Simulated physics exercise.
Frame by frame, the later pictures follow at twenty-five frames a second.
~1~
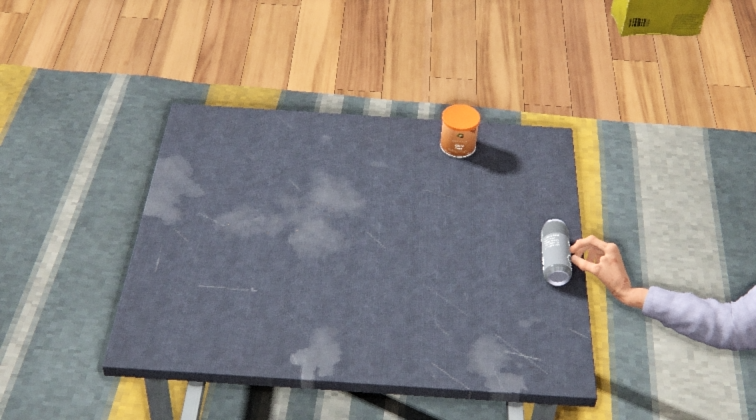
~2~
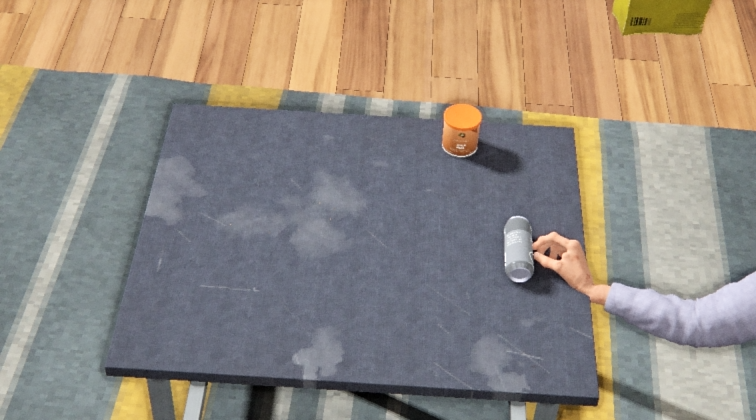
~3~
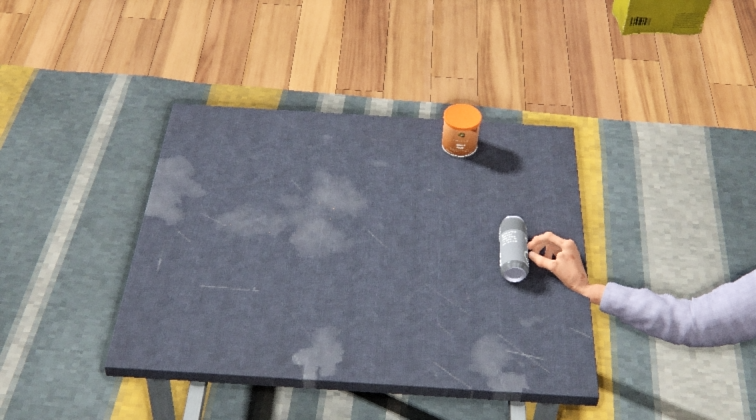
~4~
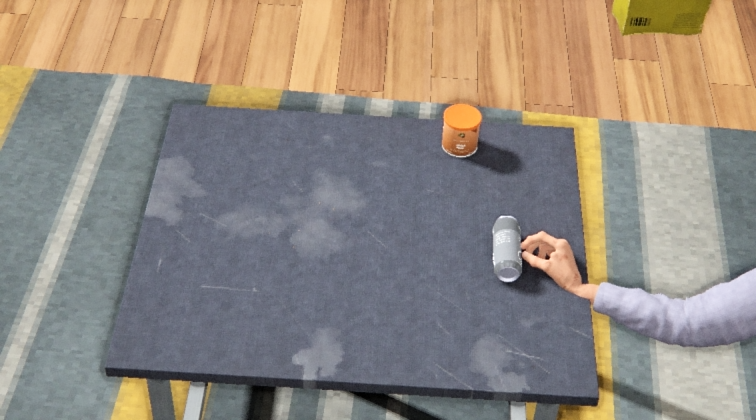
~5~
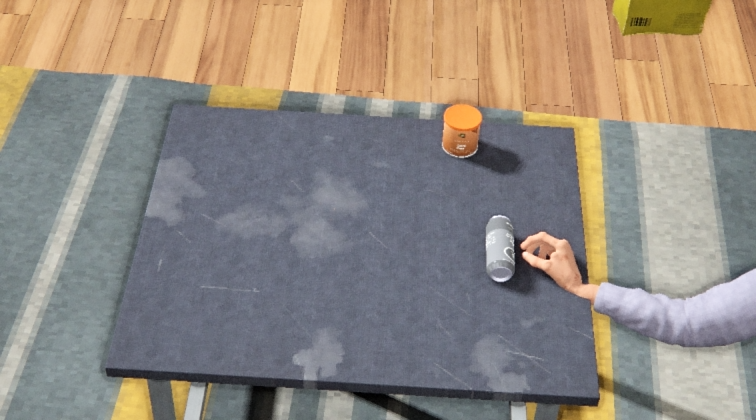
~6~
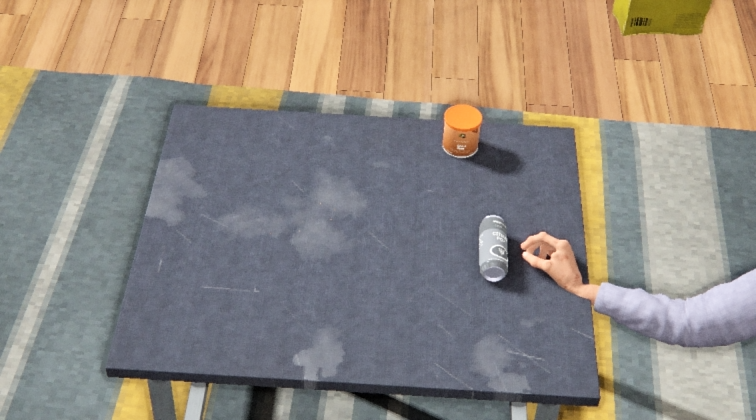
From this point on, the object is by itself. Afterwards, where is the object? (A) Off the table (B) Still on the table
Still on the table.
Then, 0.10 s past the last view, grey can displaced about its own width near (477, 247).
Then, 0.30 s past the last view, grey can displaced well along near (449, 246).
Then, 0.60 s past the last view, grey can displaced well along near (424, 244).
Finally, moved from the start, grey can. Final places as the last picture's camera would see them, grey can near (415, 244).
